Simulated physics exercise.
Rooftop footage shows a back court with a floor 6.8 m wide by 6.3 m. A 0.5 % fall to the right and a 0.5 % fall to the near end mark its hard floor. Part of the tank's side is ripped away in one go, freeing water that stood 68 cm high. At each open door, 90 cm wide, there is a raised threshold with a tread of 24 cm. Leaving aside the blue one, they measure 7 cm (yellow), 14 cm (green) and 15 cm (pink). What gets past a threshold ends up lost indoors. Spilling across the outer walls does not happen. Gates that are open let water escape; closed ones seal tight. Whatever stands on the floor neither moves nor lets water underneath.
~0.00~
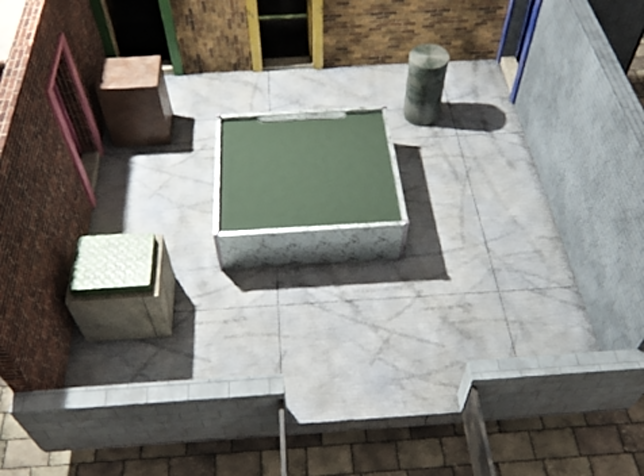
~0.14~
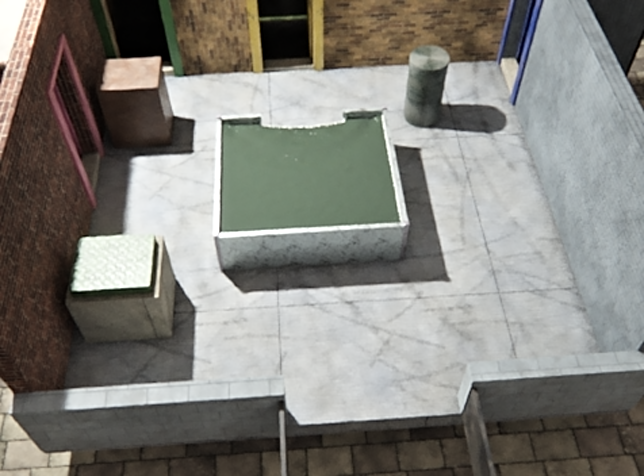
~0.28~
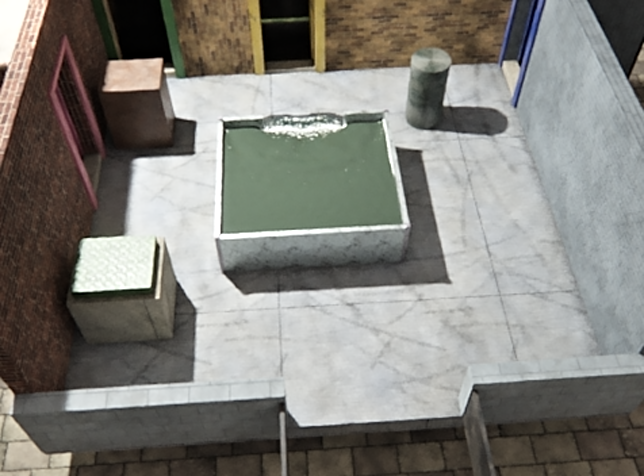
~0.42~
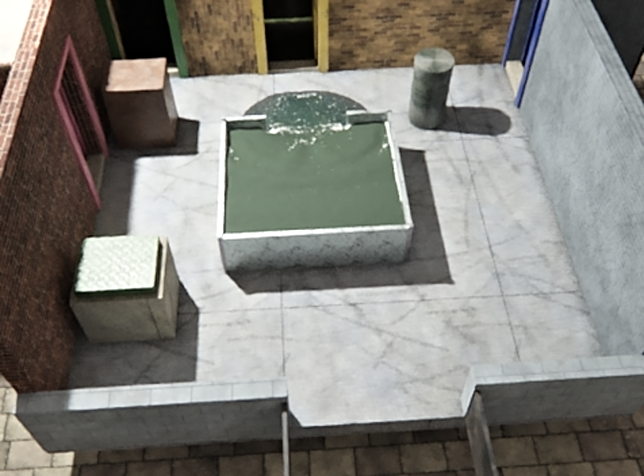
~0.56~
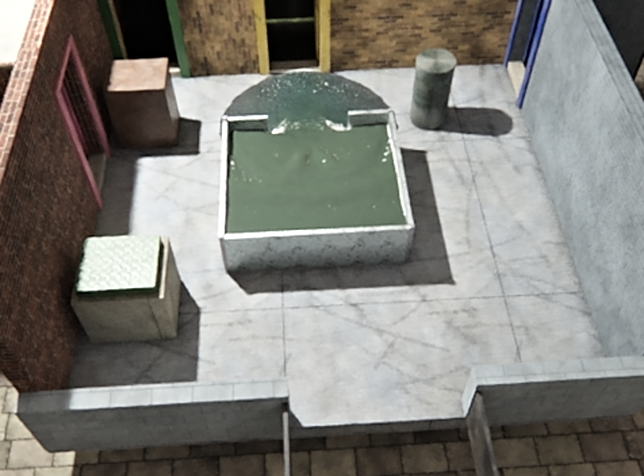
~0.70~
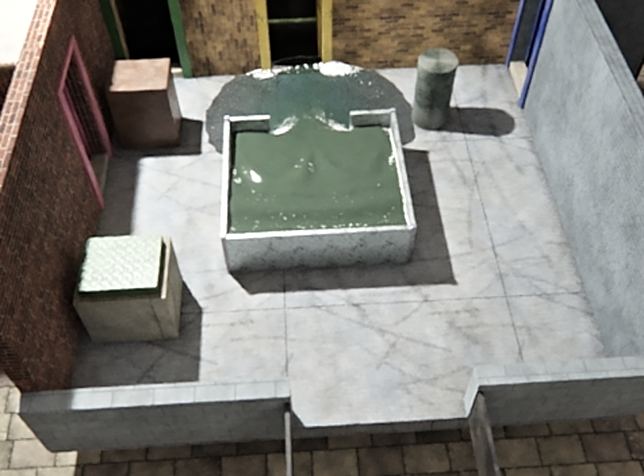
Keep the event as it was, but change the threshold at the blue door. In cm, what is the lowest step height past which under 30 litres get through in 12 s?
Close to 20 cm is just enough.
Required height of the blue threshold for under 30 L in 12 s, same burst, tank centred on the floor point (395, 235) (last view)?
At least some 20 centimetres tall.
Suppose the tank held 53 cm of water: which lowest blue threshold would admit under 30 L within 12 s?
Step height: Approx. 14.5 cm.
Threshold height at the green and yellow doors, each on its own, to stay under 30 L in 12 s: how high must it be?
You'd want about 17 centimetres at green and about 37 centimetres at yellow.
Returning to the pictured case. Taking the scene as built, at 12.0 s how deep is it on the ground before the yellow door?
Lab note: Depth approx. 9.0 cm.
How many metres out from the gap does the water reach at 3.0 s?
Roughly 4.0 metres.
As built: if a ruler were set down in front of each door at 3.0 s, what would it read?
Door by door, in centimetres - yellow 28, green 14, blue 24, pink 7.
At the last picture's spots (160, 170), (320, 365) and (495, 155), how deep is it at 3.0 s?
Roughly 0, then 0, then 1 cm.
After 1.4 s water covers 15 % of the floor, deepest (39 cm) near (303, 145); it has not reached the blue door.
After 3.0 s water covers 30 % of the floor, deepest (28 cm) near (120, 100); 24 cm at the blue door, 45 litres in over its 14 cm threshold.
After 12.0 s water covers 95 % of the floor, deepest (12 cm) near (508, 84); 11 cm at the blue door, 113 litres in over its 14 cm threshold.
At the blue door as built, the water arrived by 1.9 s and peaked near 24 cm at 2.8 s.
With a threshold of 16 cm, 76 litres would have come in within the 12 s; with 22 cm, 18 litres. So under 30 litres takes about 20 cm.
